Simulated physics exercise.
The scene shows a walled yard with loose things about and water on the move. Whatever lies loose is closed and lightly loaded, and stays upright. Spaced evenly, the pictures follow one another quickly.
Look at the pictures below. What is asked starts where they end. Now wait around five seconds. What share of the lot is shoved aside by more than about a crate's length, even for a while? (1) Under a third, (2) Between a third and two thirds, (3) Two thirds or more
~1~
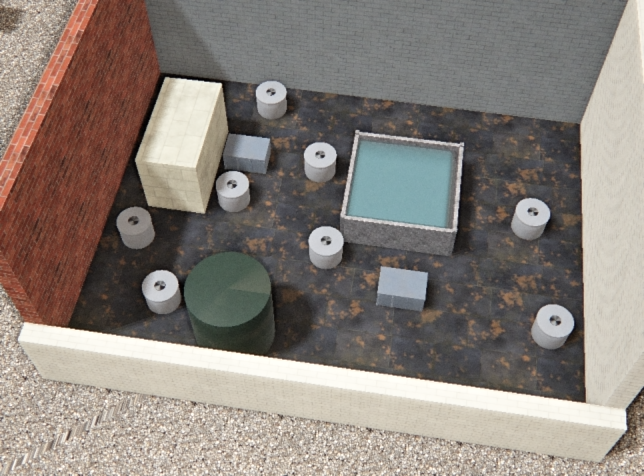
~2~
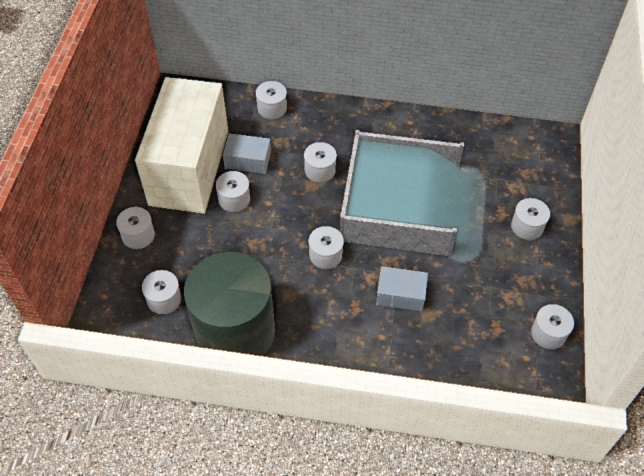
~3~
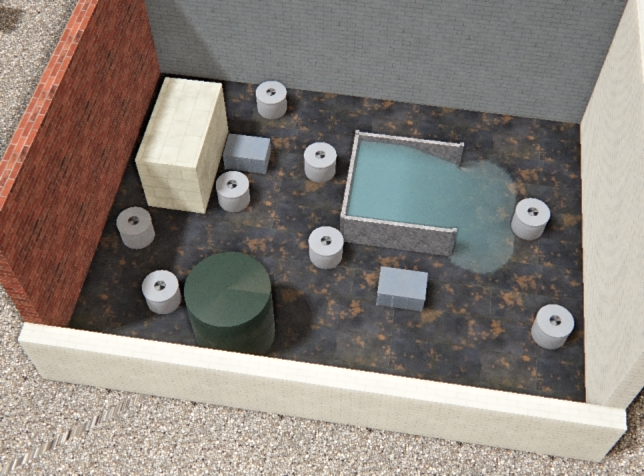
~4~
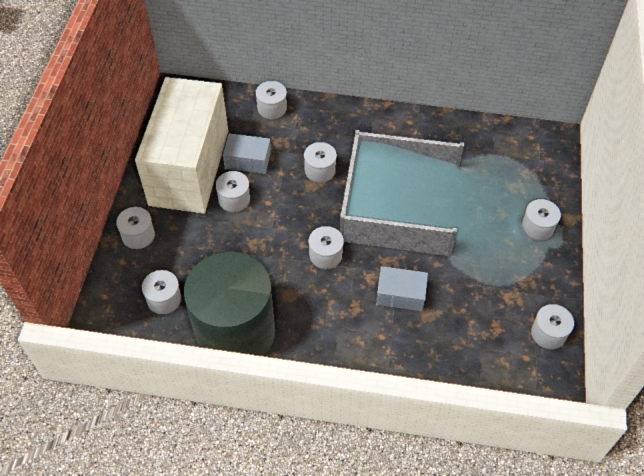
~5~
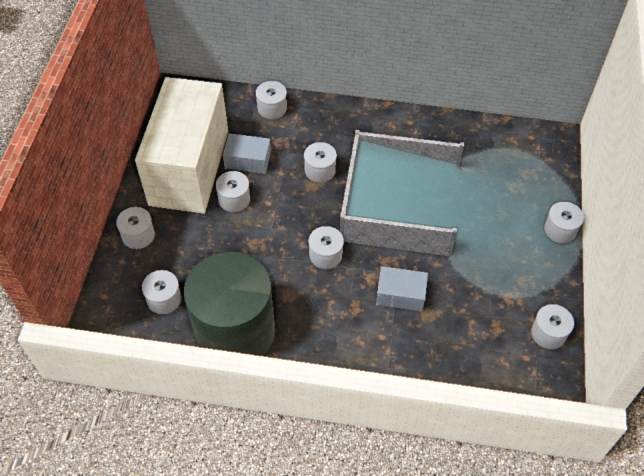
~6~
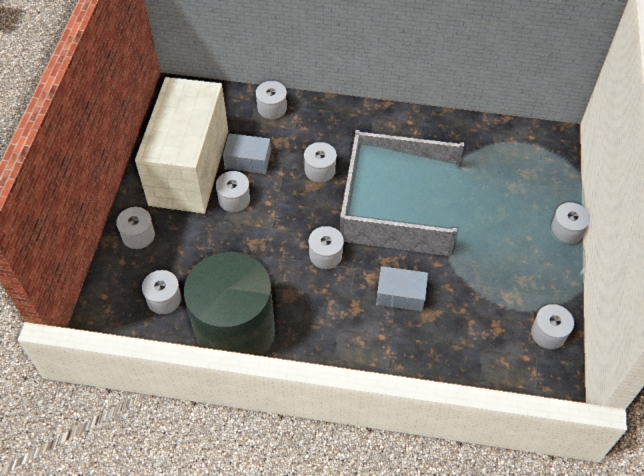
Under a third (1).
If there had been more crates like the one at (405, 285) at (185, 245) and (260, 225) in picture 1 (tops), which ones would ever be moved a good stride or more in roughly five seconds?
First one missed the mark, second one missed the mark.
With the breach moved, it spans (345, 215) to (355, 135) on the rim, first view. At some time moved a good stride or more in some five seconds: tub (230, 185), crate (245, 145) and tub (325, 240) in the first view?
Taking them in order, displaced that much, displaced that much, less than that.
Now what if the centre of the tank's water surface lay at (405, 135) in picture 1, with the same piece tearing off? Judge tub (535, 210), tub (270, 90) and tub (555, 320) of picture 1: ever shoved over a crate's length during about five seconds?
In turn: Beyond that mark, under that mark, beyond that mark.
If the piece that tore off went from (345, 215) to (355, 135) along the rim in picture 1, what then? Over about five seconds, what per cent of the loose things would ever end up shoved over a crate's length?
Near 60 in a hundred.
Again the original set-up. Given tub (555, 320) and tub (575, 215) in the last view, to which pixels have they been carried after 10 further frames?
Roughly (533, 385), then (551, 238).
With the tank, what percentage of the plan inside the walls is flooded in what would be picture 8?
Estimate: 25 %.
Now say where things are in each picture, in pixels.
A tub at (533, 212) rests on the ground; a tub at (320, 155) rests on the ground; 0 of 10 have shifted, in the first frame.
A tub at (533, 212), on the bottom; a tub at (320, 155), on the bottom; 0 of 10 have shifted, in the second frame.
A tub at (533, 212) rests on the ground; a tub at (320, 155) rests on the ground; 0 of 10 have shifted, in the third frame.
A tub at (543, 213) rests on the ground, close to its start; a tub at (320, 155), on the bottom; 1 of 10 have shifted, in the fourth frame.
A tub at (566, 215) rests on the ground, a stride from its start; a tub at (320, 155) rests on the ground; 1 of 10 have shifted, in the fifth frame.
A tub at (573, 216), on the bottom, a stride from its start; a tub at (320, 155), on the bottom; 1 of 10 have shifted, in the sixth frame.
A moment on, 1 of 10 are well off their spots; 1 afloat.
Next, 2 of 10 are well off their spots; 2 afloat.
Later, 2 of 10 are well off their spots; 0 afloat.
In the end, 2 of 10 are well off their spots, and 2 have been at some point; 1 afloat.
